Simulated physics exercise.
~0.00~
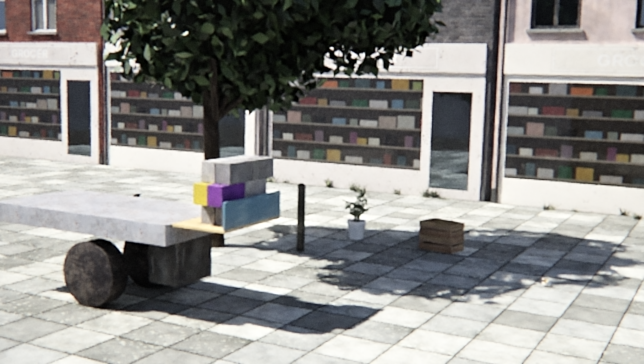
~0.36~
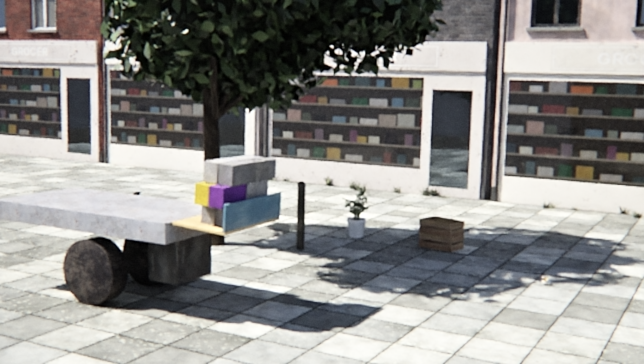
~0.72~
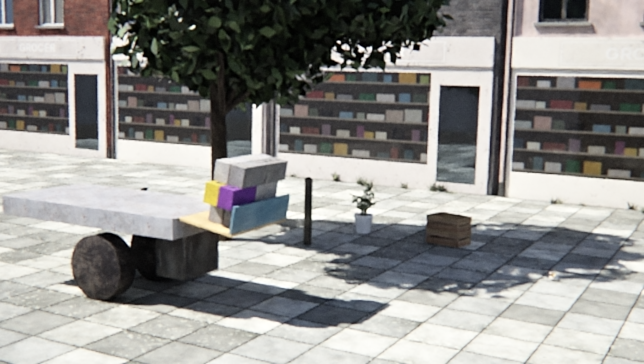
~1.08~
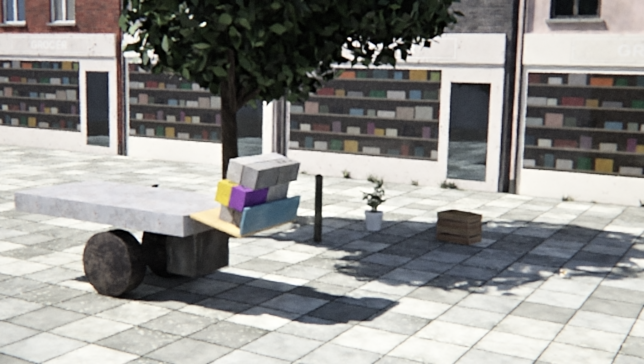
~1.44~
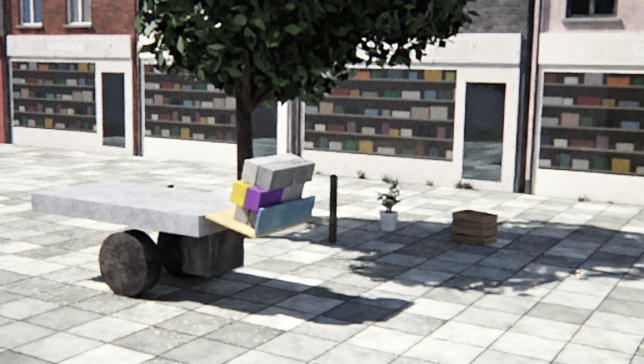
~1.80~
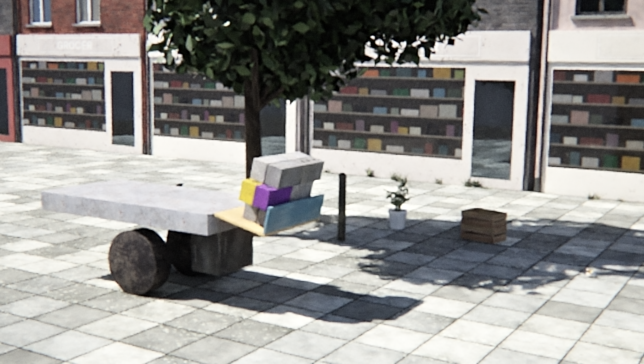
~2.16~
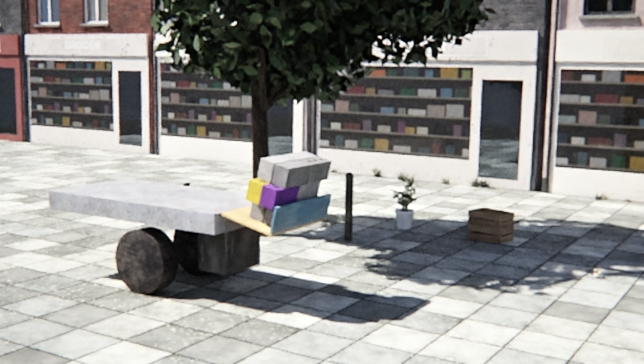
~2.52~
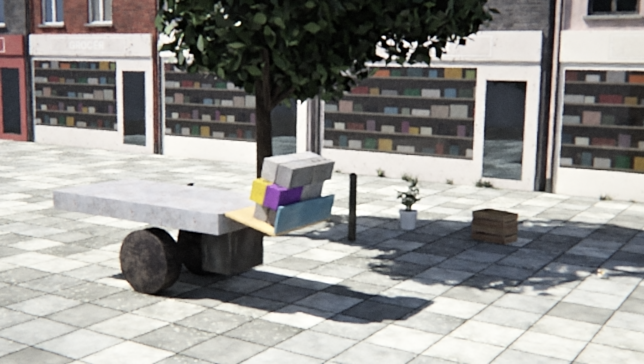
Colourful stacked blocks tilt as the cart's back flap droops slightly, but all stay aboard.
